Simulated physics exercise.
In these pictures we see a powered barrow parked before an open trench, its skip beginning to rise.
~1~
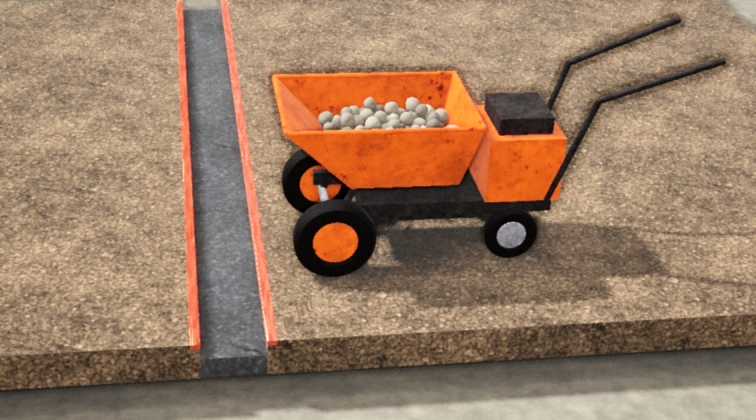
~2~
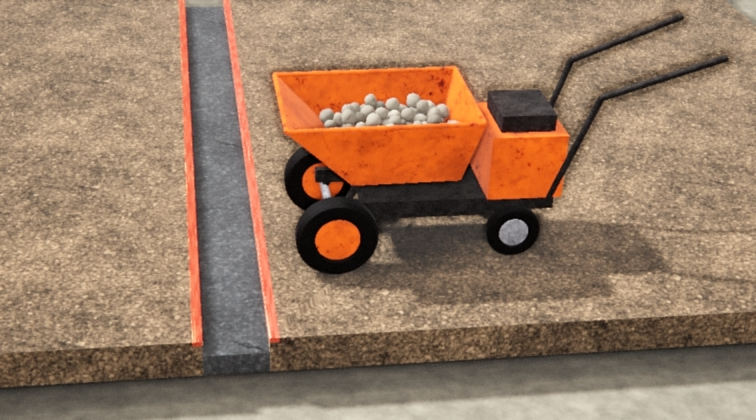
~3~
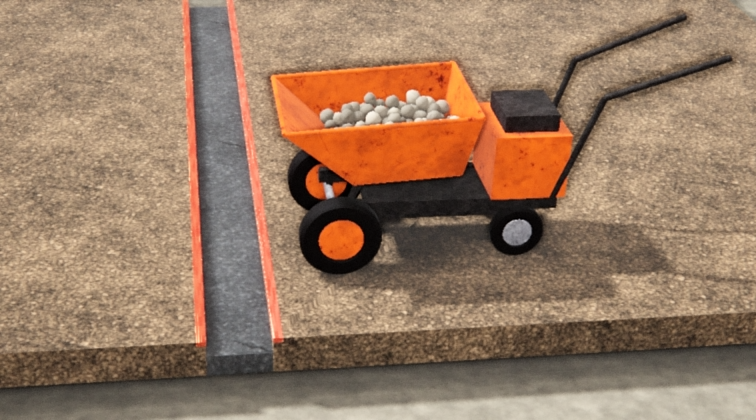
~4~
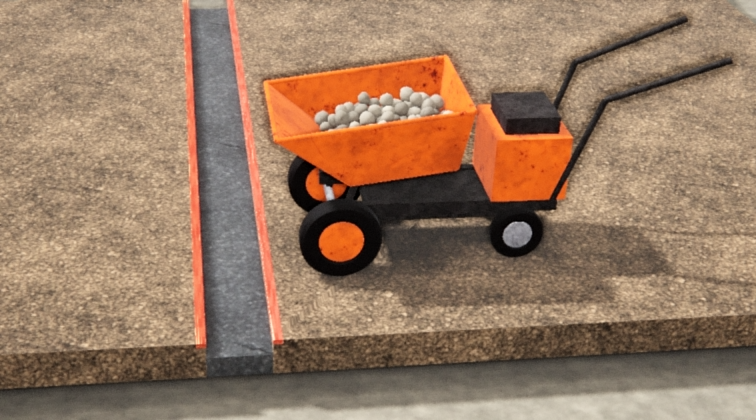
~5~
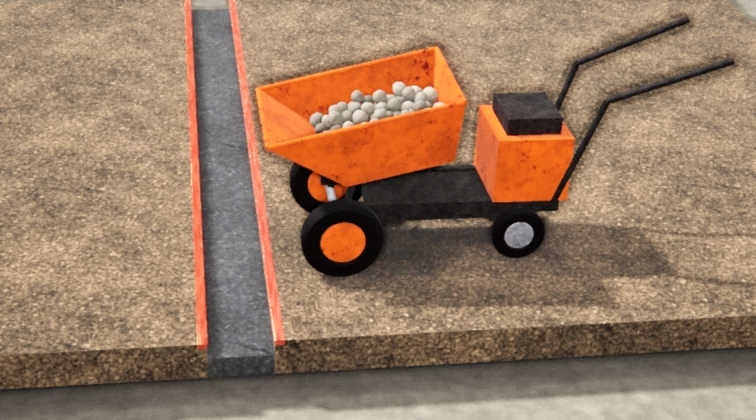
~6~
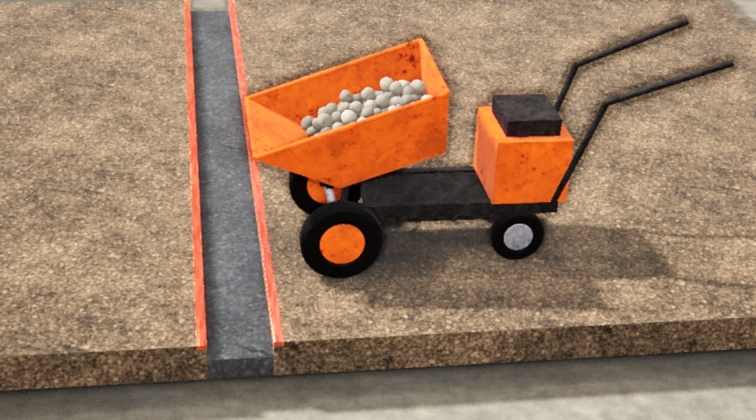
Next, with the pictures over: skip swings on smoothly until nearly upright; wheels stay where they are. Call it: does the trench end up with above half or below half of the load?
It ends up with below half.
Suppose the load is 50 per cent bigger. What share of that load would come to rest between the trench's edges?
Something like 10 in a hundred.
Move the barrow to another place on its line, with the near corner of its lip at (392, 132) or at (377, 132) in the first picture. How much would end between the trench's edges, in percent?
You'd get around 40 in a hundred, then 50 in a hundred.
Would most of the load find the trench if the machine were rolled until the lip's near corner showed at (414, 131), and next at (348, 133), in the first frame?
First: A minority of it. Second: The bulk of it.
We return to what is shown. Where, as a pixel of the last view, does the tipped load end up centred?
(162, 242).
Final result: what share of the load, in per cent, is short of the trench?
Estimate: Around 0 per cent.
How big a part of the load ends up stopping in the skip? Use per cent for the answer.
Some 30 in a hundred.
Shortly afterwards, skip tipped steeply; the whole lot in the skip.
Next, skip tipped right over; the bulk in the skip; only a few in or heaped over the trench; near a quarter beyond it.
Some moments later, skip tipped right over; near a third in the skip; a little in or heaped over the trench; near two thirds beyond it.
In the end, skip tipped right over; near a third in the skip; a little in or heaped over the trench; near two thirds beyond it.
